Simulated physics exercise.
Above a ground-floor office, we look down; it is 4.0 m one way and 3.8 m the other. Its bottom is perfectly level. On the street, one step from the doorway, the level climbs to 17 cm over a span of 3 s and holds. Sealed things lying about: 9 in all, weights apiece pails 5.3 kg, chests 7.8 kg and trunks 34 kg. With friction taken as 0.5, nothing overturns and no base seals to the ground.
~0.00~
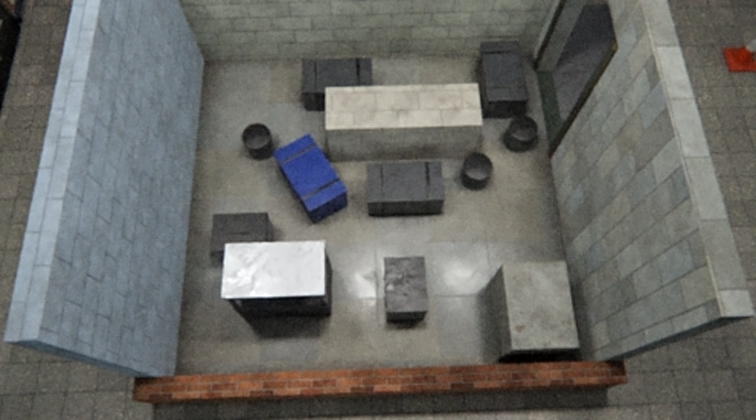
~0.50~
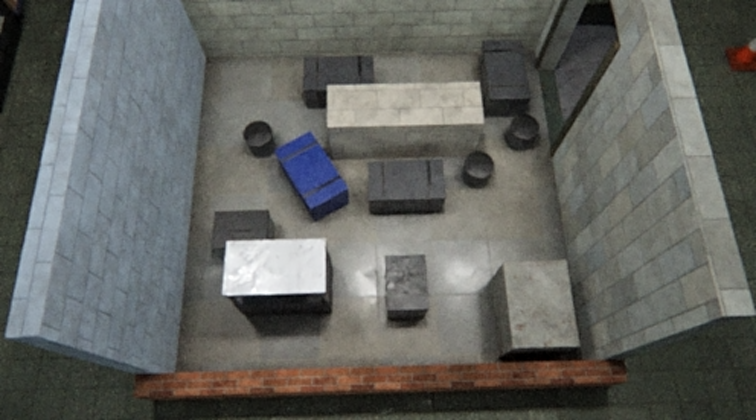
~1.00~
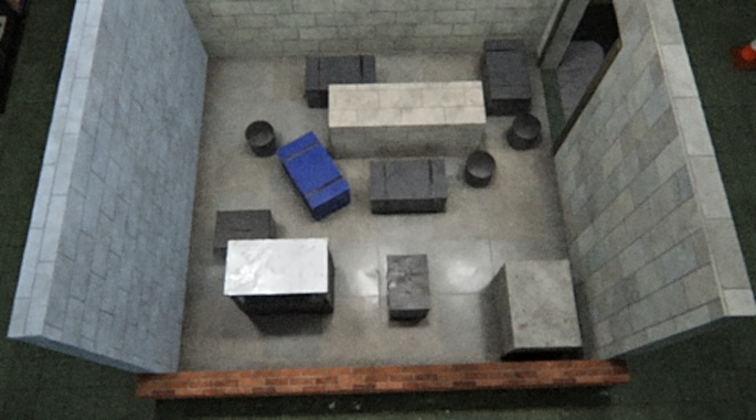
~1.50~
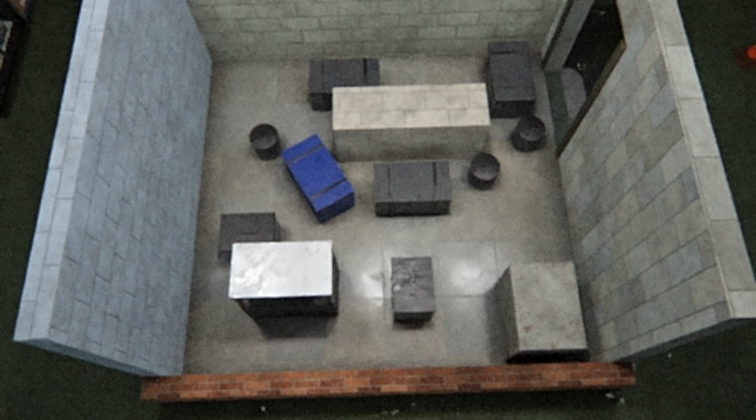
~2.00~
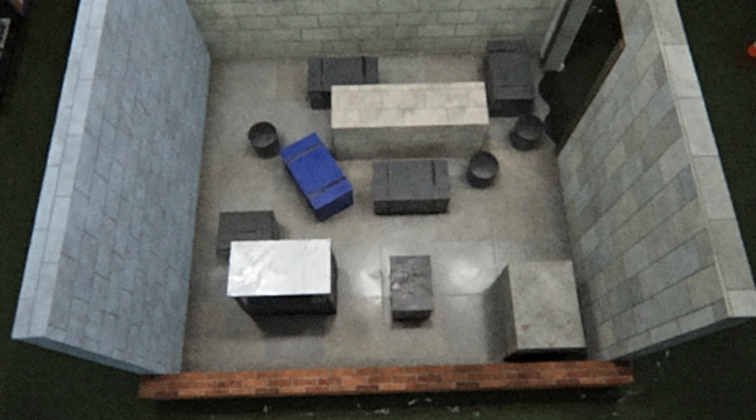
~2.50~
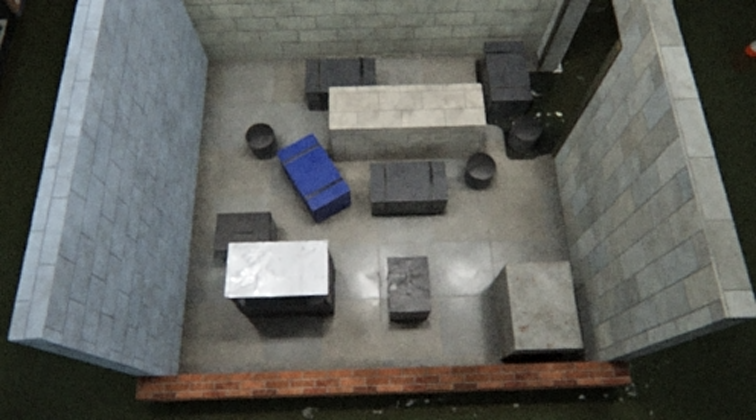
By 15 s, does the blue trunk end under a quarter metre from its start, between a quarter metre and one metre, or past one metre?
It winds up nearby.
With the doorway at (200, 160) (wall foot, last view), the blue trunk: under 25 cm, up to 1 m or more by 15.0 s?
With that change, the blue trunk edges a short distance.
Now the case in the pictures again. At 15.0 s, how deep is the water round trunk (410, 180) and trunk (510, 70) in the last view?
I'd estimate 8 cm for the first and 12 cm for the second.
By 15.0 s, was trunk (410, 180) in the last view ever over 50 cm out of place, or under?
The answer here is not bigger.
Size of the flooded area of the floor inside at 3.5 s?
My estimate is roughly 1.5 m2.
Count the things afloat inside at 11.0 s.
I'd say 4 of them.
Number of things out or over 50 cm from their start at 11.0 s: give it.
Tally: 4.
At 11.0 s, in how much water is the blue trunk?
4 cm, roughly.
After 3.5 s the blue trunk is near (313, 171), 0.0 m from its start, aground; 0 afloat.
After 6.8 s the blue trunk is near (313, 171), 0.0 m from its start, aground; 0 afloat.
After 11.0 s the blue trunk is near (313, 171), 0.0 m from its start, aground; 4 afloat.
After 15.0 s the blue trunk is near (313, 171), 0.0 m from its start, aground; 7 afloat.
